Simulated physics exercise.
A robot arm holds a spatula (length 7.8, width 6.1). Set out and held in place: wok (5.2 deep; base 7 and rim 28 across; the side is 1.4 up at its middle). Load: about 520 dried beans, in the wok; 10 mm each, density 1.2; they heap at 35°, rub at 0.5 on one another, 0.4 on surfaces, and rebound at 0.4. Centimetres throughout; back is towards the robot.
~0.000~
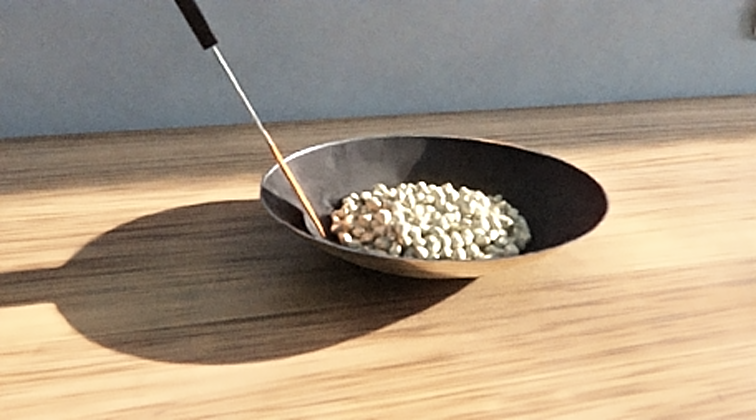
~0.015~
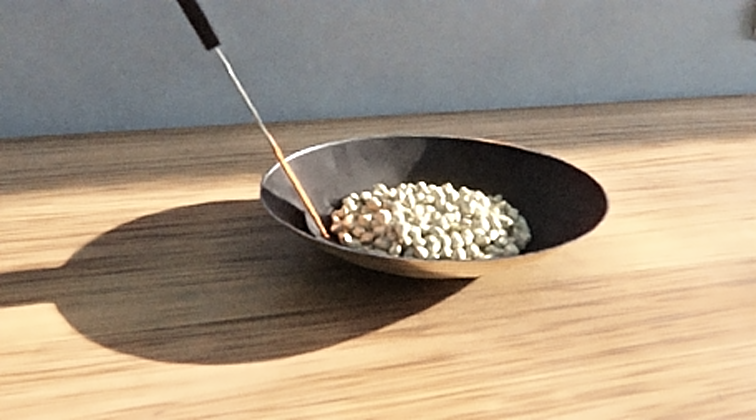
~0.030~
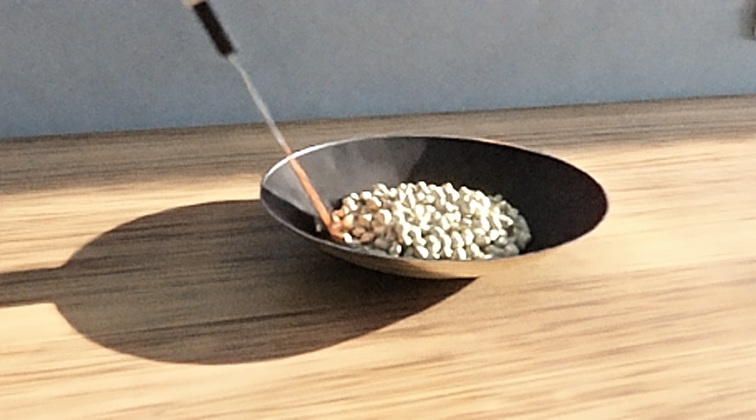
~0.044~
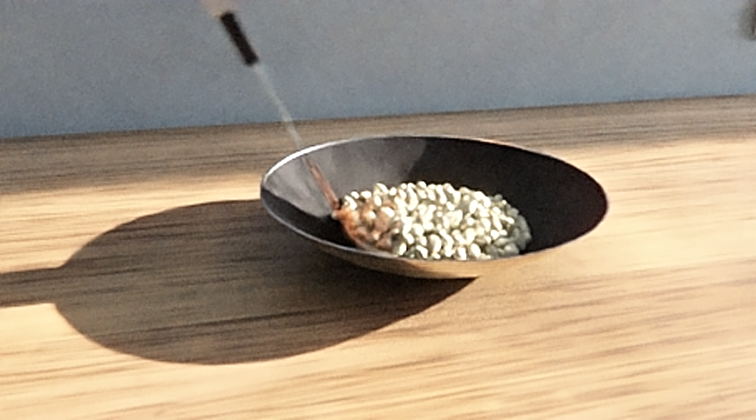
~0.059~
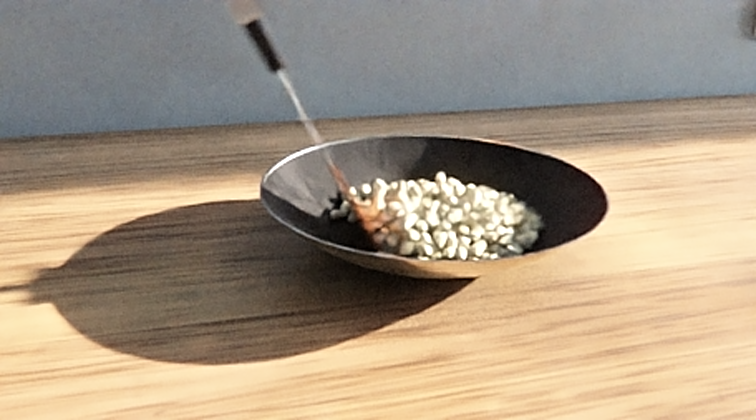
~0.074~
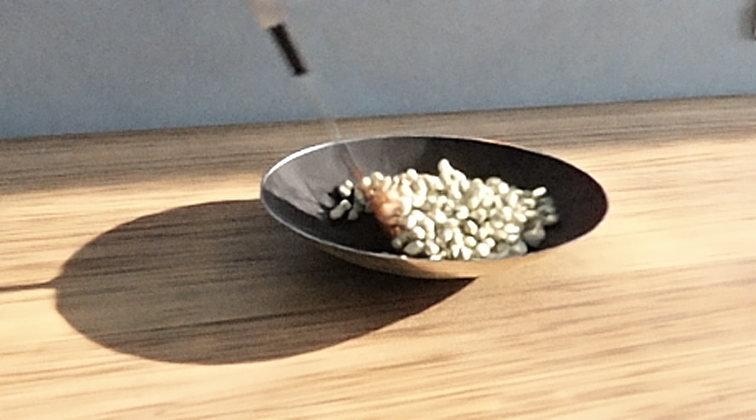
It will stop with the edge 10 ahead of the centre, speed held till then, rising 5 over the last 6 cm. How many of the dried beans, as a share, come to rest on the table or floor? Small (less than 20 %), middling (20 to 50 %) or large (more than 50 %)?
A middling share, 20 to 50 %, ends on the table or floor.
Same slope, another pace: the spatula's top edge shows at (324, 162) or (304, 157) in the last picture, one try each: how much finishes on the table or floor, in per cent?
Some 20 and 10 per cent.
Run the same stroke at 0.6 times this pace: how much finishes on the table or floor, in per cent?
About 20 per cent.
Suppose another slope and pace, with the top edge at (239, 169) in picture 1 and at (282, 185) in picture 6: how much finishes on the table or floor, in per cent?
About 10 per cent.
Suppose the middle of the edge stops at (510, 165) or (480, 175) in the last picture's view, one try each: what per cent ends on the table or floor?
Some 15 and 10 per cent.
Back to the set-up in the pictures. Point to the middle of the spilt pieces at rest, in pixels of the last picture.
Near (718, 207).
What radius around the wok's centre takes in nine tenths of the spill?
About 65 cm.
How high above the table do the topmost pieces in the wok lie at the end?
Roughly 5.0 cm.
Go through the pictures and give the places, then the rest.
Spatula top edge at (269, 143), sloping 63°; upper third of the load around (430, 216), from x 335 to 525, top at y 190; 515 in the wok, in the first picture.
Spatula top edge at (272, 144), sloping 63°; upper third of the load around (430, 216), from x 335 to 525, top at y 190, in the second picture.
Spatula top edge at (286, 150), sloping 63°; upper third of the load around (430, 216), from x 335 to 525, top at y 190, in the third picture.
Spatula top edge at (308, 158), sloping 63°; upper third of the load around (430, 215), from x 335 to 525, top at y 190, in the fourth picture.
Spatula top edge at (330, 163), sloping 63°; upper third of the load around (435, 209), from x 335 to 535, top at y 180, in the fifth picture.
Spatula top edge at (352, 165), sloping 63°; upper third of the load around (446, 203), from x 335 to 555, top at y 165; 515 in the wok, in the sixth picture.
After 0.11 s, sloping 63°, highest piece 7 above the table; 515 in the wok.
After 0.15 s, sloping 63°, highest piece 7 above the table; 511 in the wok, 4 on the blade or in flight.
After 0.37 s, sloping 63°, highest piece 16 above the table; 340 in the wok, 122 on the table or floor, 53 on the blade or in flight.
After 1.41 s, sloping 63°, highest piece 6 above the table; 340 in the wok, 175 on the table or floor.
At rest, 340 in the wok, 175 on the table or floor. That is 34 % on the table or floor.
